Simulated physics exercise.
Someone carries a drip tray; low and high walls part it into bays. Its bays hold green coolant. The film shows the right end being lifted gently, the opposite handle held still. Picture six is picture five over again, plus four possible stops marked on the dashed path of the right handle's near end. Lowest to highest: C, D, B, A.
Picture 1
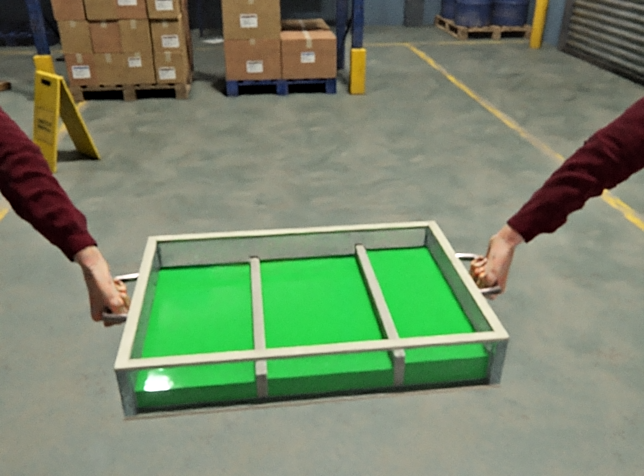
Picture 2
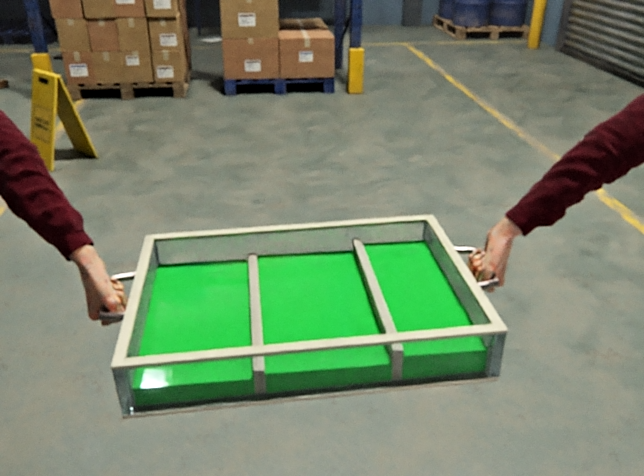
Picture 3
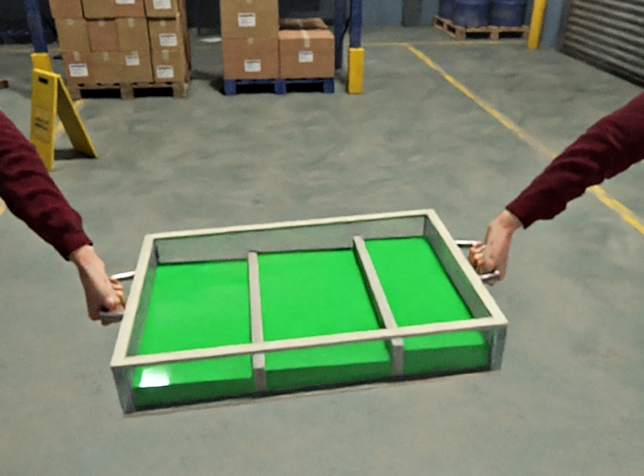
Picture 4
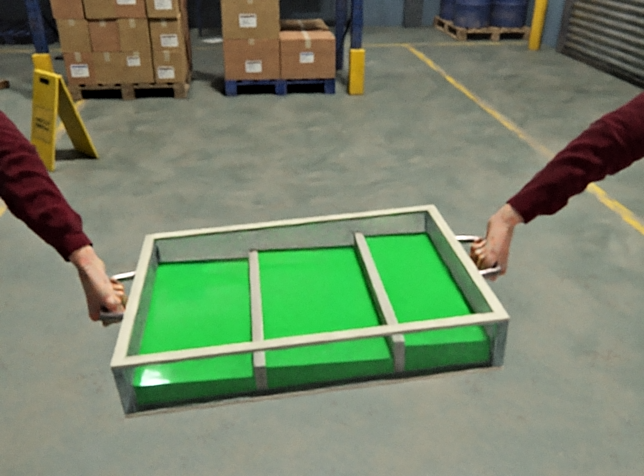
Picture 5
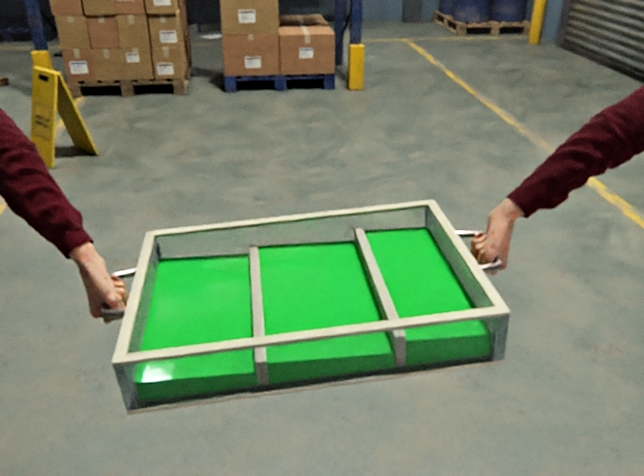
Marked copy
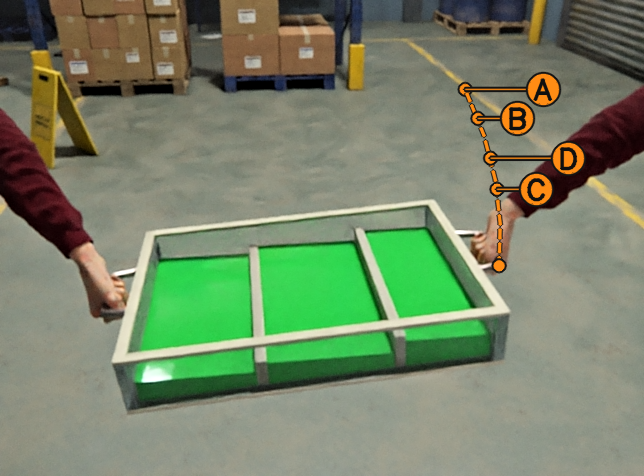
Two hands in dark red sleeves held a shallow, three-part tray of bright green liquid above a warehouse floor, and the right hand slowly raised its side slightly, tilting the tray gently down to the left.
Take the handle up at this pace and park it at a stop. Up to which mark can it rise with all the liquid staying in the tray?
C is the one.
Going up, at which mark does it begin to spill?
Mark D.
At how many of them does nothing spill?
One of them.
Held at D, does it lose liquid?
Yes, it does.
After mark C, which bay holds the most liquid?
It is the left one.
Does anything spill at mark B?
Yes, it does.
On the marked copy, A at (465, 89); B at (477, 118); C at (496, 189); D at (490, 158).
If A is chosen, about 39 % goes over the rim.
If B is chosen, about 27 % goes over the rim.
If C is chosen, nothing spills; the left bay holds the most.
If D is chosen, about 7 % goes over the rim.
